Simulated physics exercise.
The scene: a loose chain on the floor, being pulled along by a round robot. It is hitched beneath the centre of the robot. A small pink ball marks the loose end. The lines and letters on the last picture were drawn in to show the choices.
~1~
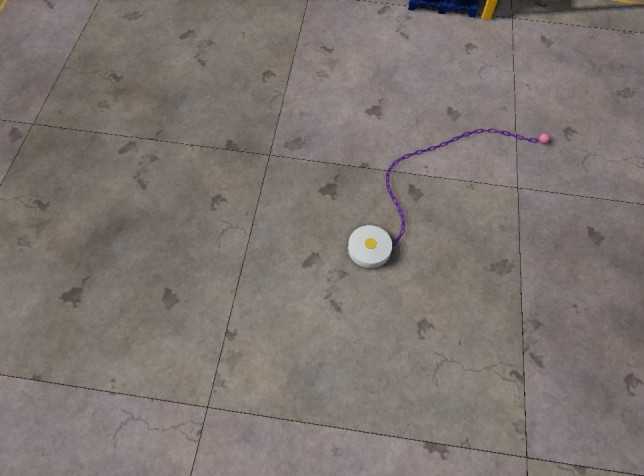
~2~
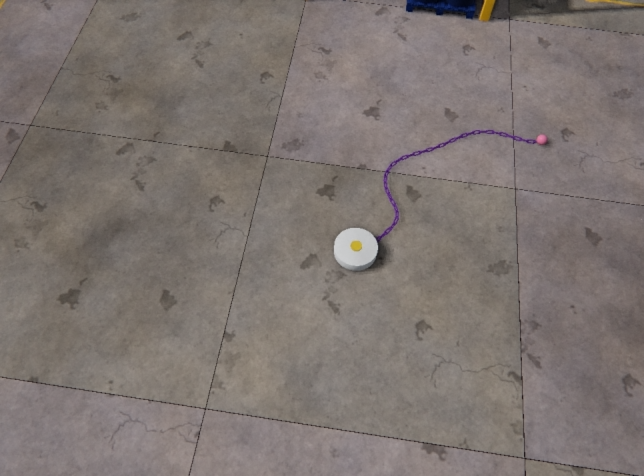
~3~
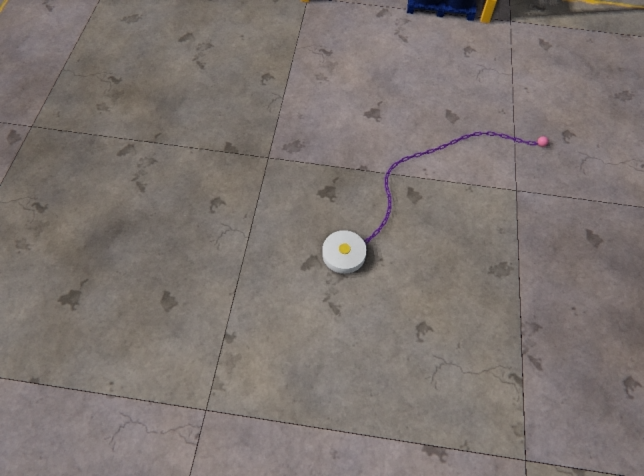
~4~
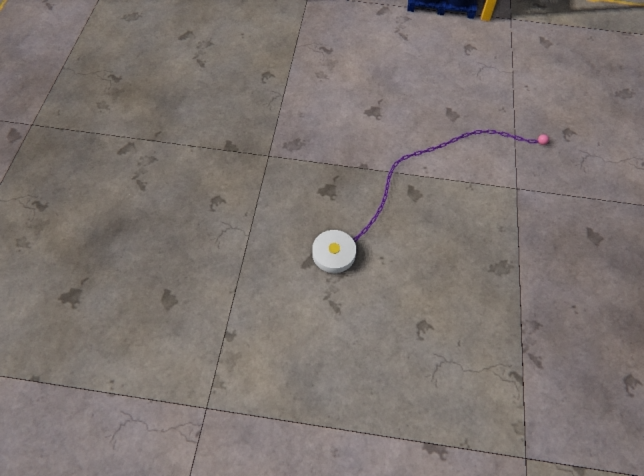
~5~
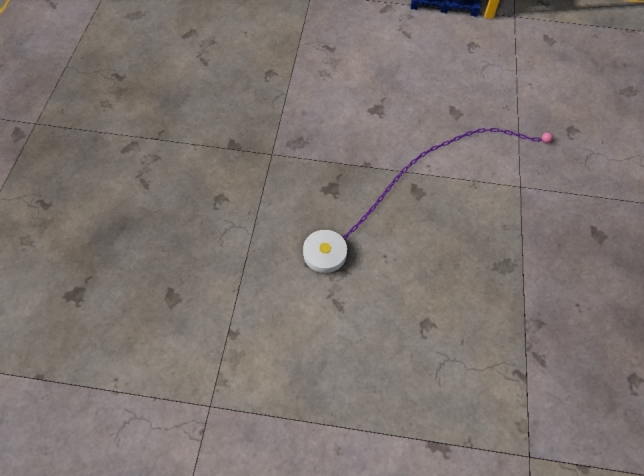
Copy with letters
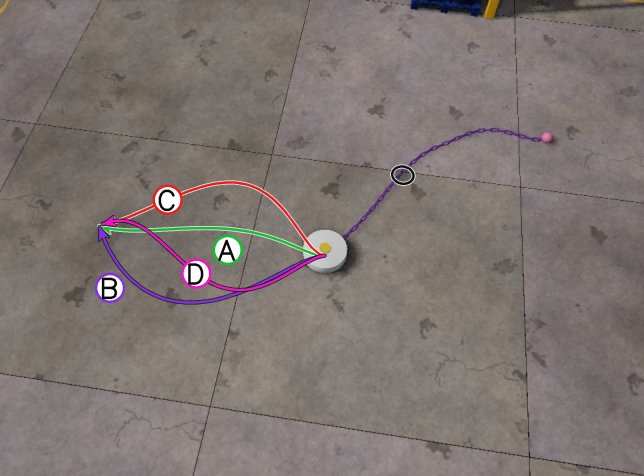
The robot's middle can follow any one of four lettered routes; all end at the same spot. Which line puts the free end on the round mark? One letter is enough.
A.
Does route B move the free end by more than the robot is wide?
On that route, yes.
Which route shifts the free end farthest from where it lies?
Route B.
On the copy, A from (325, 255) via (214, 228) to (99, 226); B from (325, 255) via (191, 303) to (100, 227); C from (325, 255) via (231, 182) to (103, 225); D from (325, 255) via (205, 279) to (103, 224); the ring at (403, 175).
On A. First, robot (243, 227), middle of the chain (390, 186), free end (513, 137).
Then, robot (156, 226), middle of the chain (314, 200), free end (450, 158).
Finally, robot (97, 222), middle of the chain (259, 207), free end (402, 172); the free end is on the ring.
By contrast, B leaves the free end at (398, 193); C leaves the free end at (397, 157); D leaves the free end at (405, 187).
